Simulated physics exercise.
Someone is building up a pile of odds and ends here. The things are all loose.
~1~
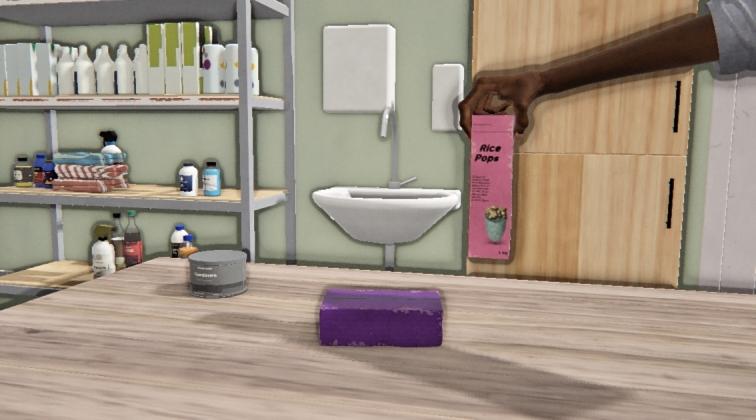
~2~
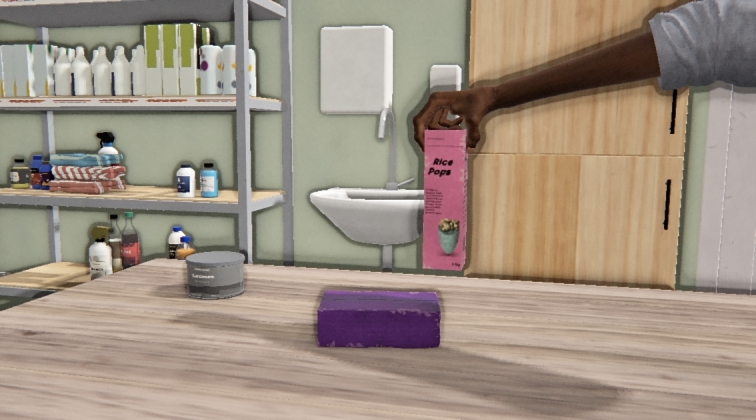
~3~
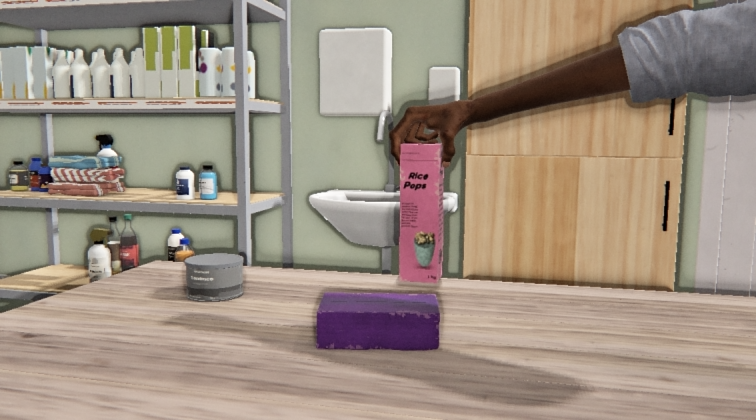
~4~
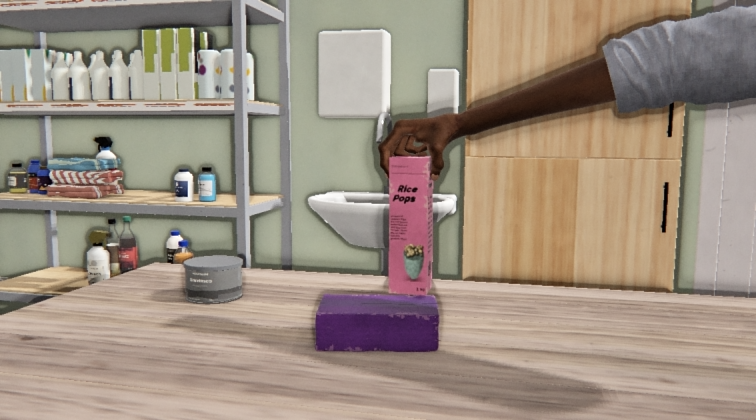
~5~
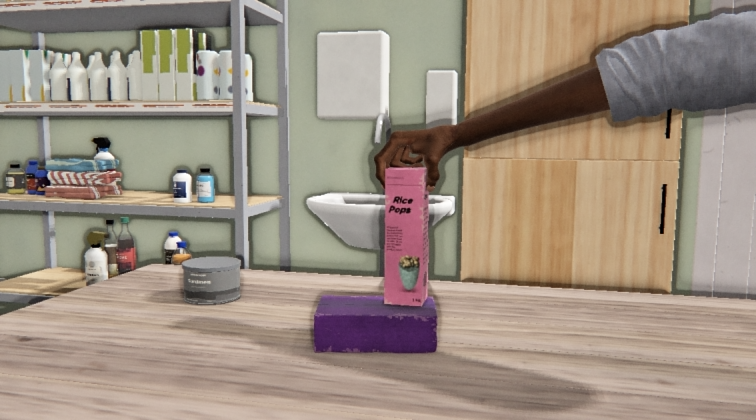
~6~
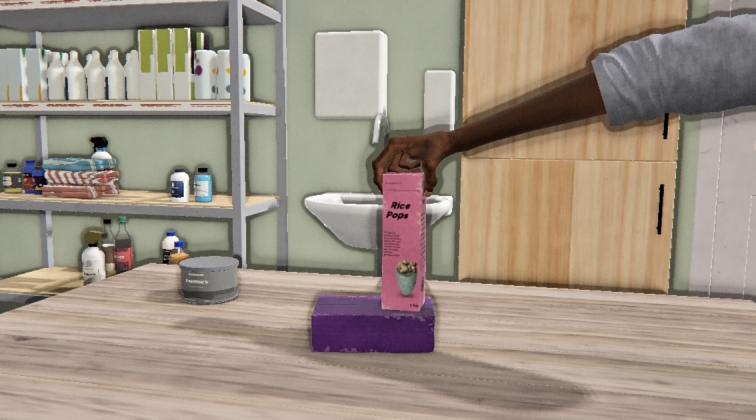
At a wooden table before storage shelves and a sink, a hand lowering a pink Rice Pops carton leftward onto a purple block.
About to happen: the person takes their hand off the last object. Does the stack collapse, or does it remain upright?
Basically the pile is secure.
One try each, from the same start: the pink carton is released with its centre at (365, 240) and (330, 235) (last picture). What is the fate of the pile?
It survives in the first case and survives in the second case.
Then, 0.40 s after the last picture, nothing has stirred.
Then, 0.70 s after the last picture, pink carton resting near (404, 241).
At rest, all 3 in place. Seen from the same camera at the end, pink carton near (405, 241). The pile stays up.
